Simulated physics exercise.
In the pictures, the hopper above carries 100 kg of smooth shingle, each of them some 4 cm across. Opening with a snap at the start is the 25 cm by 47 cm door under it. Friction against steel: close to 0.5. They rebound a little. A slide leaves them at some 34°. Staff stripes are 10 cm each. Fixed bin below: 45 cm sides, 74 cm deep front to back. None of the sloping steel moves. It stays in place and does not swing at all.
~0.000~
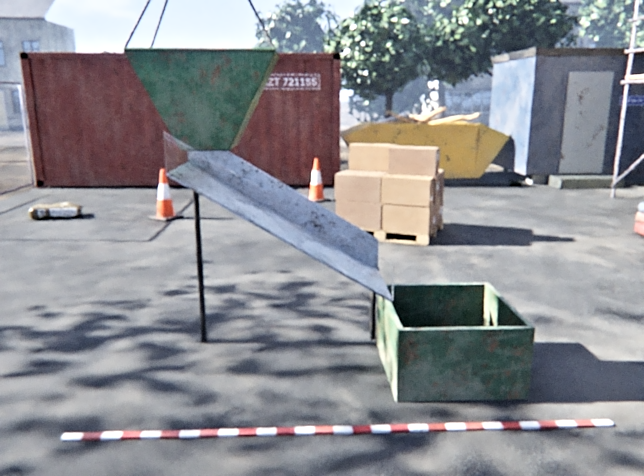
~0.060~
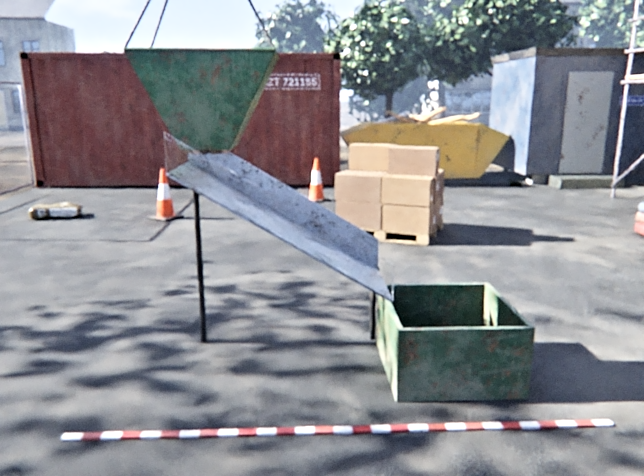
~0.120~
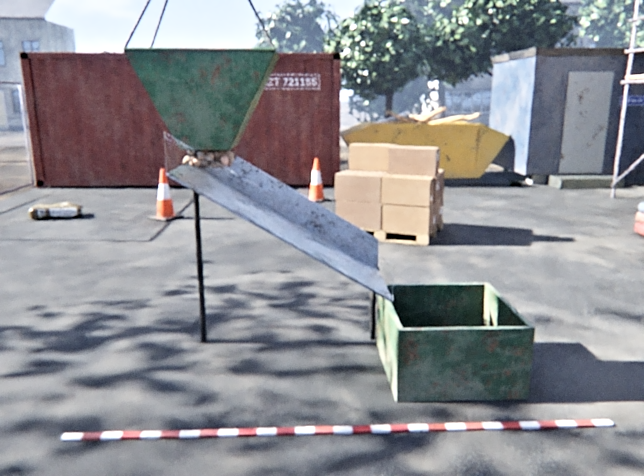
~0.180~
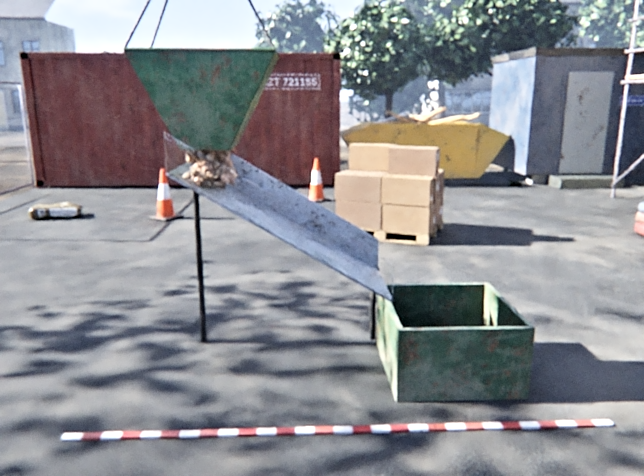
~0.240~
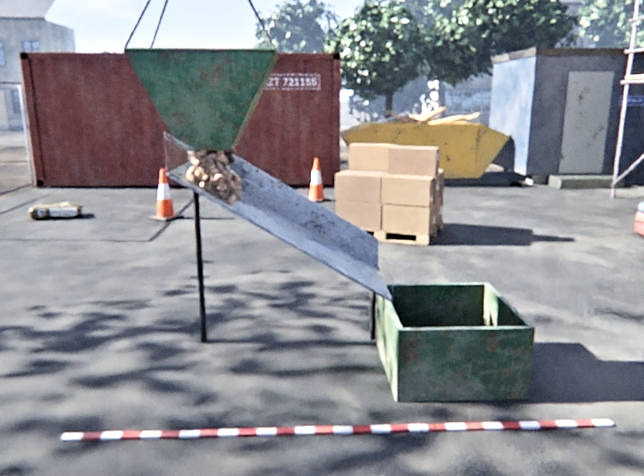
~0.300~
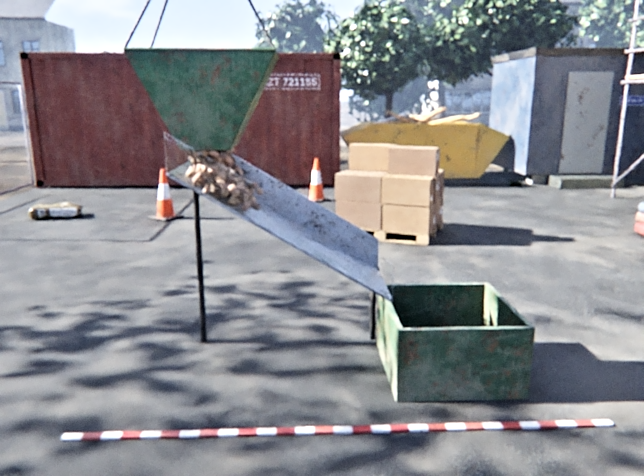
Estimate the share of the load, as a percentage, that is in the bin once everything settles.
Roughly 100 per cent of the load ends up there.
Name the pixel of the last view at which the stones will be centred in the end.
I'd point to somewhere near (462, 353).
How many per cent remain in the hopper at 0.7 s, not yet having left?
About 15 % remains inside.
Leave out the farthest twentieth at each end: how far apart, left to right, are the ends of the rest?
Width: Near 60 cm.
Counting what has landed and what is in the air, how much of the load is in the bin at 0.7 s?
Around 0 per cent at that point.
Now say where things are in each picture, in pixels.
In the first frame, the outlet is at (204, 140); nothing has dropped yet.
In the second frame, the outlet is at (204, 140); 3 % is out.
In the third frame, the outlet is at (204, 140); 10 % is out, the lowest stones still above the rim at (211, 162), 135 cm up.
In the fourth frame, the outlet is at (204, 140); 16 % is out, the lowest stones still above the rim at (221, 182), 125 cm up.
In the fifth frame, the outlet is at (204, 140); 23 % is out, the lowest stones still above the rim at (236, 195), 116 cm up.
In the sixth frame, the outlet is at (204, 140); 32 % is out, the lowest stones still above the rim at (249, 203), 111 cm up.
After 0.7 s, 13 % in the hopper, 86 % on the steel, 0 % falling or lying in the bin; the stones farthest right are at (395, 284).
After 1.1 s, 0 % in the hopper, 71 % on the steel, 2 % falling or lying left of the bin, 27 % falling or lying in the bin; the stones farthest right are at (495, 349).
After 1.7 s, 0 % in the hopper, 14 % on the steel, 2 % falling or lying left of the bin, 84 % falling or lying in the bin; the stones farthest right are at (494, 348).
After 2.6 s, 0 % in the hopper, 100 % falling or lying in the bin; the stones farthest right are at (494, 346).
After 4.5 s, 0 % in the hopper, 100 % in the bin; the stones farthest right are at (494, 346).
